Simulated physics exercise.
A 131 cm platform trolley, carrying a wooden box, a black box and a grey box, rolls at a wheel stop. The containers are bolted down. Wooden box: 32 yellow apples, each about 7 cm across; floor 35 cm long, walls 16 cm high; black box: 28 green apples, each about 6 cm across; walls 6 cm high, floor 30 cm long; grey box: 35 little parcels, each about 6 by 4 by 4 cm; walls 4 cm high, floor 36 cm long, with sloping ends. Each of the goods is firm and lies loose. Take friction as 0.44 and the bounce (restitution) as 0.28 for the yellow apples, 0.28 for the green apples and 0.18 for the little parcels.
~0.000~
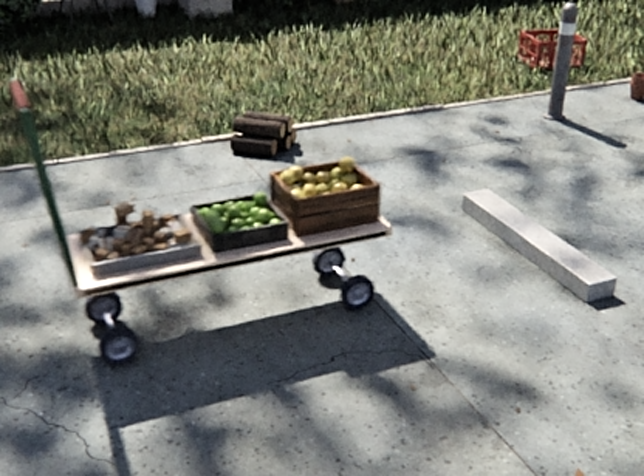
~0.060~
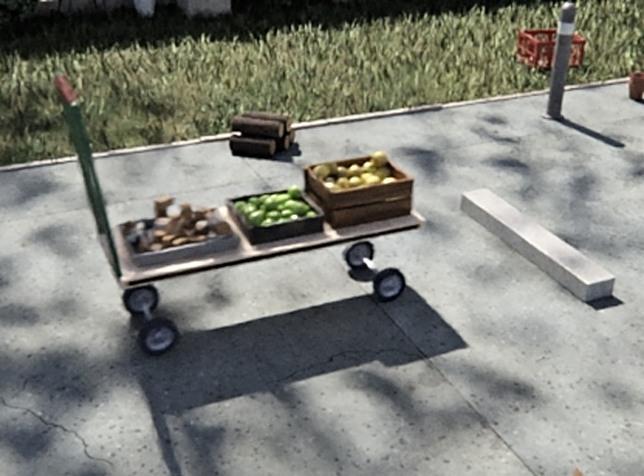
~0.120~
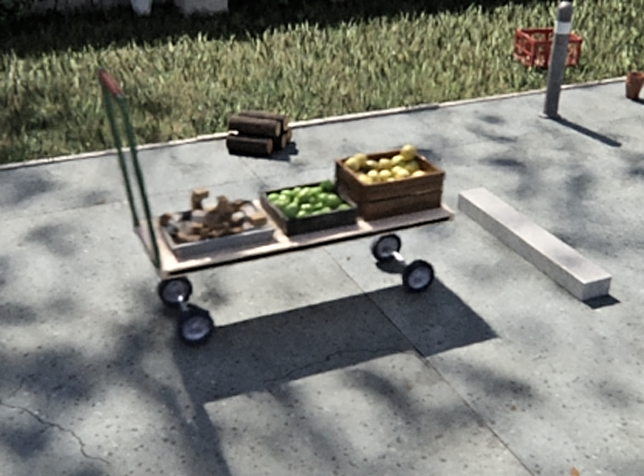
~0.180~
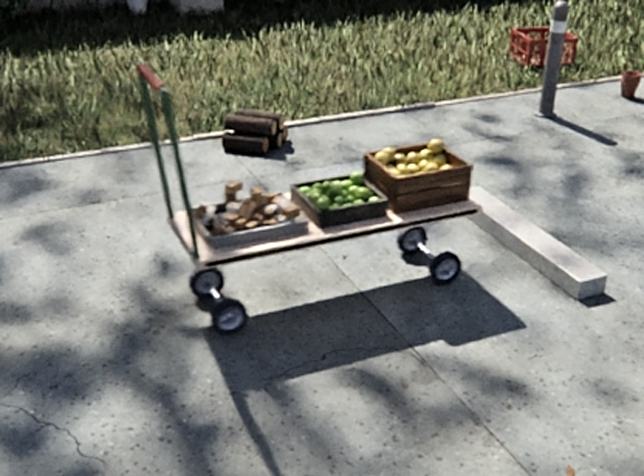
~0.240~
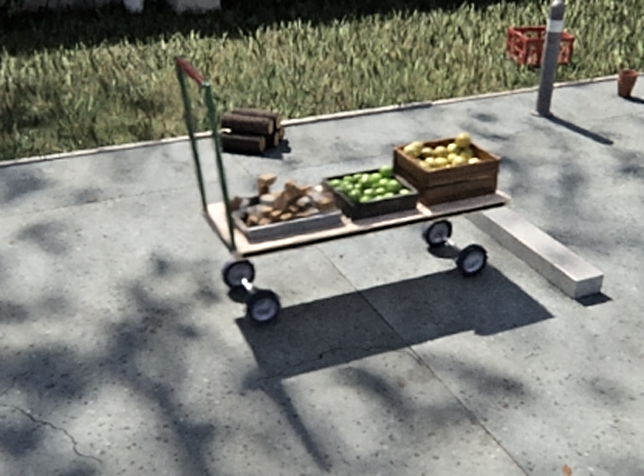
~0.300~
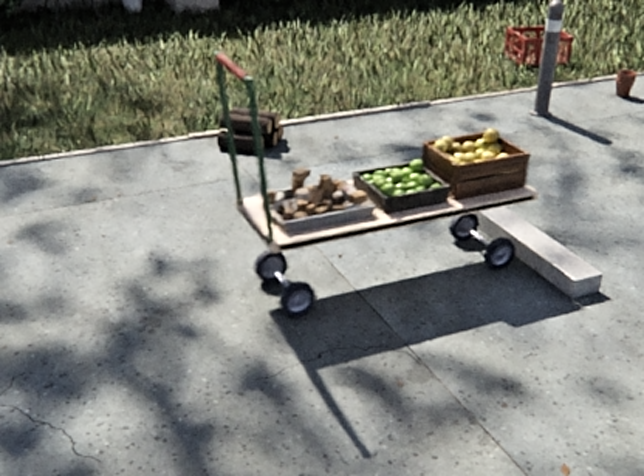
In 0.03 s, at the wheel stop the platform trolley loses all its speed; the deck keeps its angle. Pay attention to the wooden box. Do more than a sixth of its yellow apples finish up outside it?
No.
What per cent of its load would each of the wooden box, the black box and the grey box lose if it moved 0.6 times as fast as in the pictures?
Then wooden box 0, black box 10, grey box 10 per cent.
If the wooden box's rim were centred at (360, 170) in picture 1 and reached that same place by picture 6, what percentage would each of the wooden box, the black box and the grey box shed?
Under that change it'd be wooden box at 0, black box at 10 and grey box at 20 percent.
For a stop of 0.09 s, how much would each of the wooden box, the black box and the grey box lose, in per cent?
That way you'd get wooden box at 0, black box at 10, and grey box at 30 percent.
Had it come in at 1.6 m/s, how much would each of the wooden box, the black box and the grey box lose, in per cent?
Then the wooden box sheds 0 per cent of its load, the black box 10 per cent, and the grey box 10 per cent.
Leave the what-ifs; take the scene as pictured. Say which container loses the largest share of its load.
Answer: The grey box.
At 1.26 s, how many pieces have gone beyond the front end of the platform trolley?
Some 1 pieces.
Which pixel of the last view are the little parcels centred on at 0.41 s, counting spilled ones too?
Middle approx. (350, 188).
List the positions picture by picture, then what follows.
In the first frame (we follow the rim corner now nearest the camera; the camera pans a little), wooden box at (300, 199); grey box at (93, 264); 89 cm still to roll; nothing out yet.
Wooden box at (336, 192); grey box at (135, 256); 73 cm still to roll, in the second frame.
Wooden box at (368, 185); grey box at (174, 247); 56 cm still to roll, in the third frame.
Wooden box at (399, 177); grey box at (211, 238); 39 cm still to roll, in the fourth frame.
Wooden box at (430, 171); grey box at (248, 230); 23 cm still to roll, in the fifth frame.
Wooden box at (461, 165); grey box at (284, 222); 6 cm still to roll; nothing out yet, in the sixth frame.
After 0.31 s, contact.
After 0.41 s, 0 of 32 out of the wooden box, 2 of 28 out of the black box and 4 of 35 out of the grey box.
After 0.53 s, 1 of 32 out of the wooden box, 4 of 28 out of the black box and 9 of 35 out of the grey box.
After 0.76 s, 1 of 32 out of the wooden box, 3 of 28 out of the black box and 9 of 35 out of the grey box.
When it is over (at 1.26 s), 1 of 32 out of the wooden box, 3 of 28 out of the black box and 10 of 35 out of the grey box. Asked share, 1 of 32, 3 per cent.
